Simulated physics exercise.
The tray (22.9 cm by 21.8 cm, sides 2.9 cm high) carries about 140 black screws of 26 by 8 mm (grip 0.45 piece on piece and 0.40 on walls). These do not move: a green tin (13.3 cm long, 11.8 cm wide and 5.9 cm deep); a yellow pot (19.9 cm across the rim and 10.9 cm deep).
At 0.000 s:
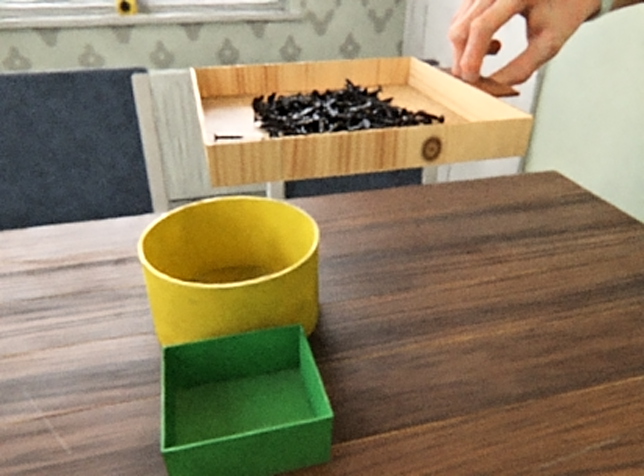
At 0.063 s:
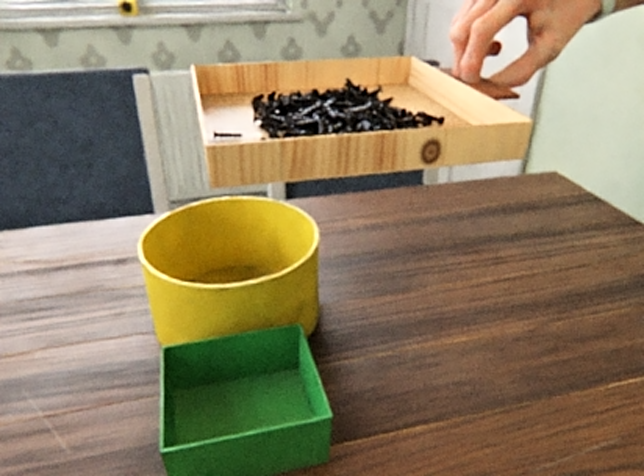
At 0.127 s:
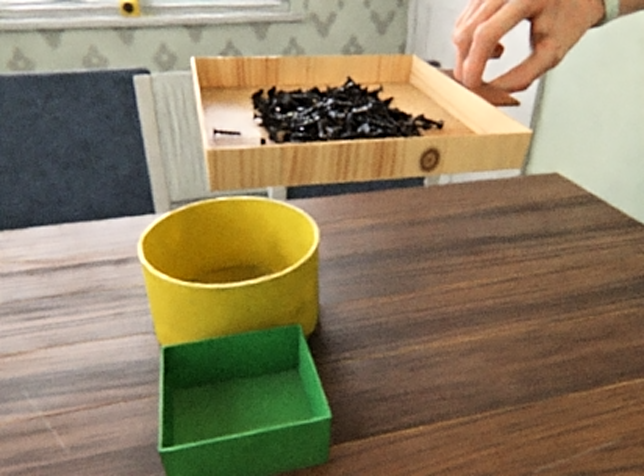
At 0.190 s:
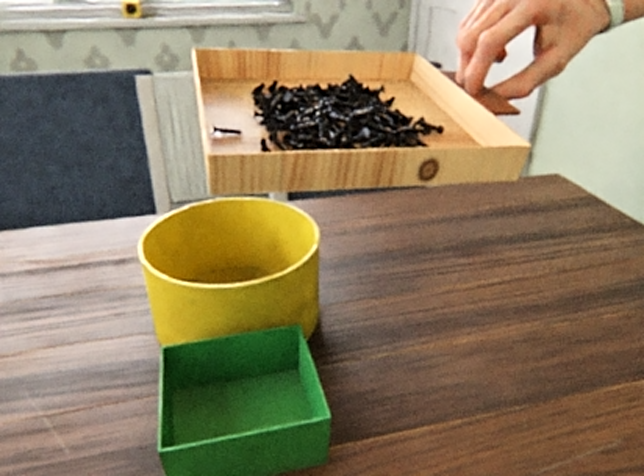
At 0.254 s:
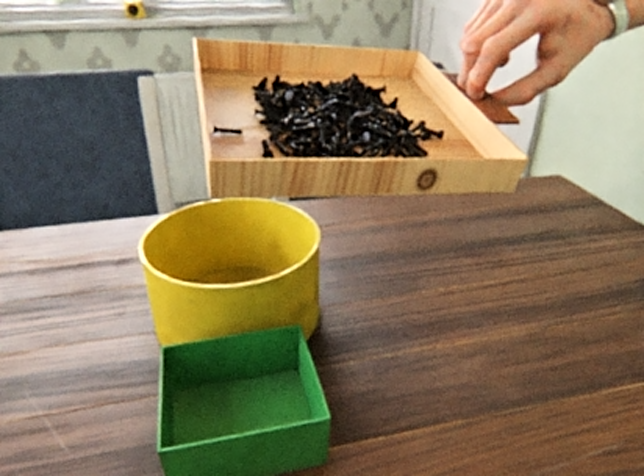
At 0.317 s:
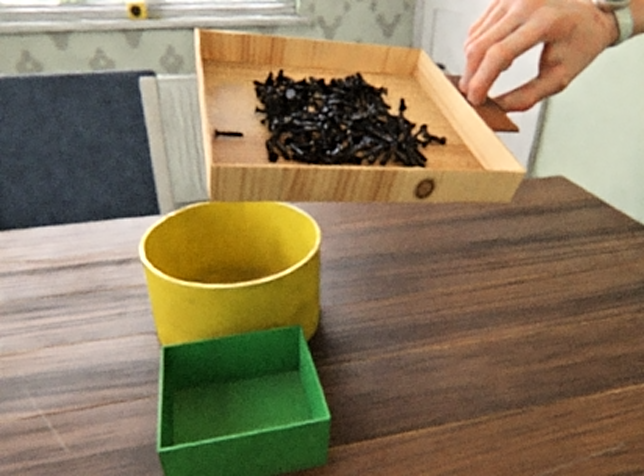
A hand at the upper right holds a shallow wooden tray of black screws above a dark wooden table, seen from slightly above in a room with patterned wallpaper. Below the tray, a round yellow pot stands behind a square green tin, both still. The hand gradually tilts the tray, its front right side dipping, while the camera stays practically steady.
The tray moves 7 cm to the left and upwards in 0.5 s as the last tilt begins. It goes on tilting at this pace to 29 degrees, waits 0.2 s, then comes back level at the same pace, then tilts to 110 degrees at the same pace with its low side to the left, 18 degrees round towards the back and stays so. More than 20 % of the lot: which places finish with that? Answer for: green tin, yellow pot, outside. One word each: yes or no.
Green tin: Yes. Yellow pot: Yes. Outside: No.
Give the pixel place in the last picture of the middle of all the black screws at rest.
The middle comes to rest at roughly (255, 355) in the last picture.
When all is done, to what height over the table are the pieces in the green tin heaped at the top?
I'd put it at some 2.0 centimetres.
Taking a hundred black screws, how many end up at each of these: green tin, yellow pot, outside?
Final tally - in the green tin 45, in the yellow pot 50, outside 5.
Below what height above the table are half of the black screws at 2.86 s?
The height comes out near 22 cm above the table.
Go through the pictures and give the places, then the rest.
In the first frame, tray at (382, 134); tilt 0 degrees; leading edge at (198, 98); middle of the load at (332, 120); green tin at (241, 379); yellow pot at (231, 235).
In the second frame, tray at (382, 136); tilt 1 degrees; leading edge at (198, 97); middle of the load at (332, 120).
In the third frame, tray at (382, 144); tilt 4 degrees; leading edge at (198, 94); middle of the load at (332, 120).
In the fourth frame, tray at (382, 153); tilt 8 degrees; low side front right; leading edge at (199, 90); middle of the load at (332, 121).
In the fifth frame, tray at (382, 163); tilt 11 degrees; low side front right; leading edge at (201, 87); middle of the load at (333, 110).
In the sixth frame, tray at (382, 172); tilt 15 degrees; low side front right; leading edge at (202, 84); middle of the load at (334, 110); green tin at (239, 379); yellow pot at (232, 236). It turns about 60 degrees a second.
Then, at 1.30 s, tilt 4 degrees; tray 100 %; middle of all pieces on or above the table near (396, 140).
After 2.11 s, tilt 36 degrees; tray 100 %; middle of all pieces on or above the table near (237, 102).
After 2.86 s, tilt 80 degrees; tray 100 %; middle of all pieces on or above the table near (240, 191).
After 3.58 s, tilt 110 degrees; outside 5 %, green tin 40 %, yellow pot 50 %; middle of all pieces on or above the table near (252, 352).
By 4.2 s all is still; outside 5 %, tray 0 %, green tin 45 %, yellow pot 50 %.
